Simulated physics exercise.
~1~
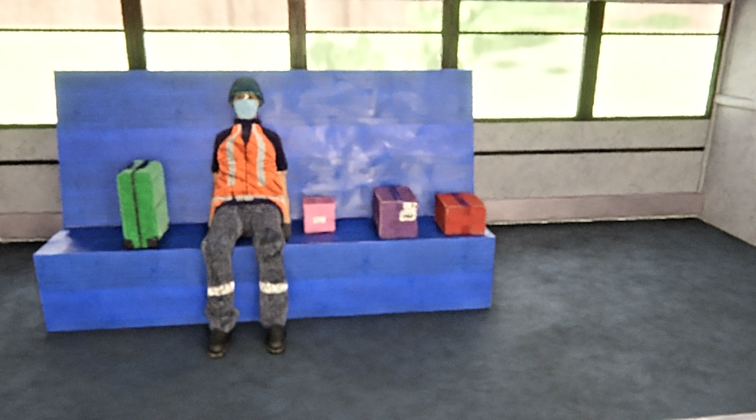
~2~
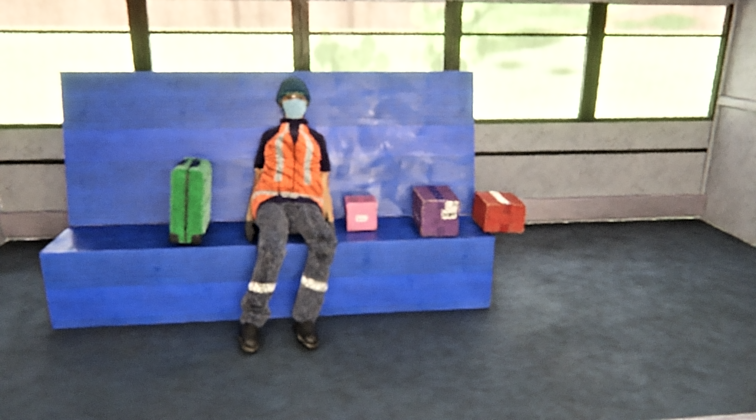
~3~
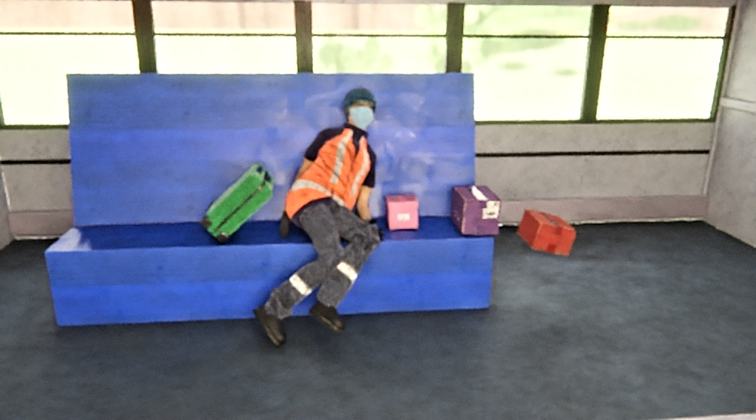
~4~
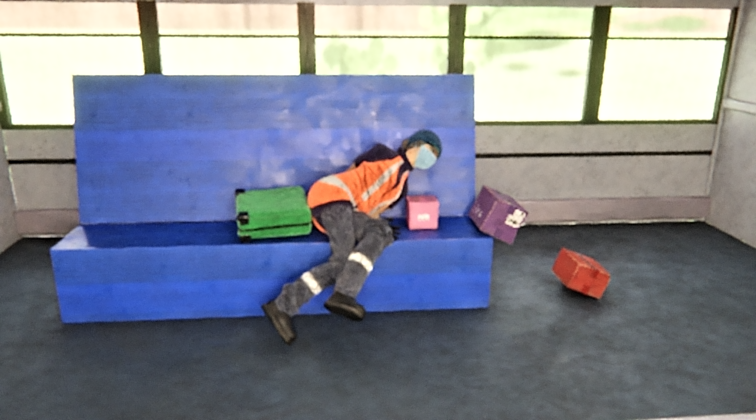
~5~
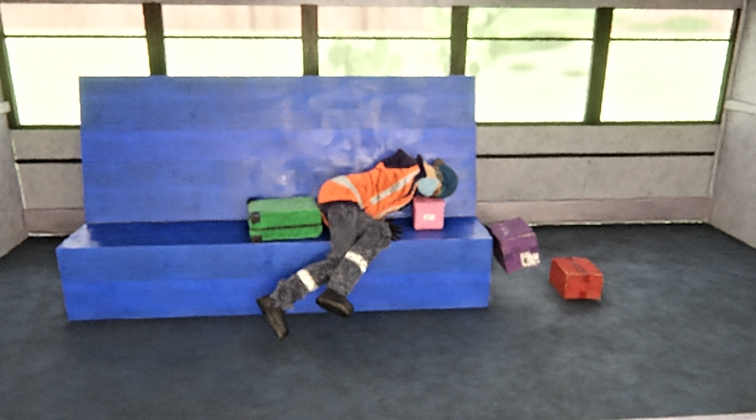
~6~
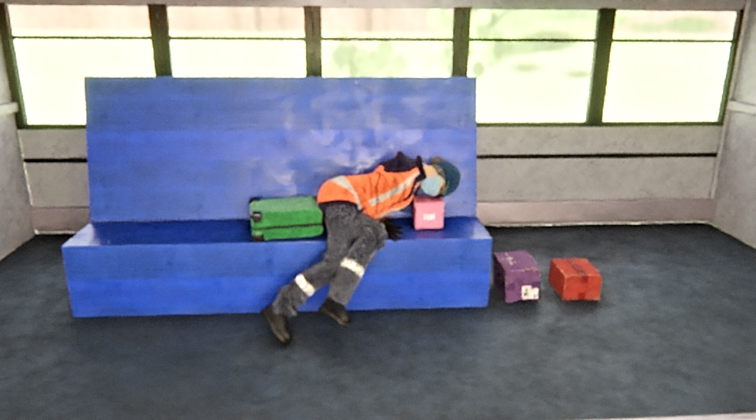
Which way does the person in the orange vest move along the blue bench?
The person slides and slumps over to the right, ending up with the head down by the pink box.
Masked figure in orange vest slumping right along blue bench onto pink box, green case toppling, red then purple boxes falling off.
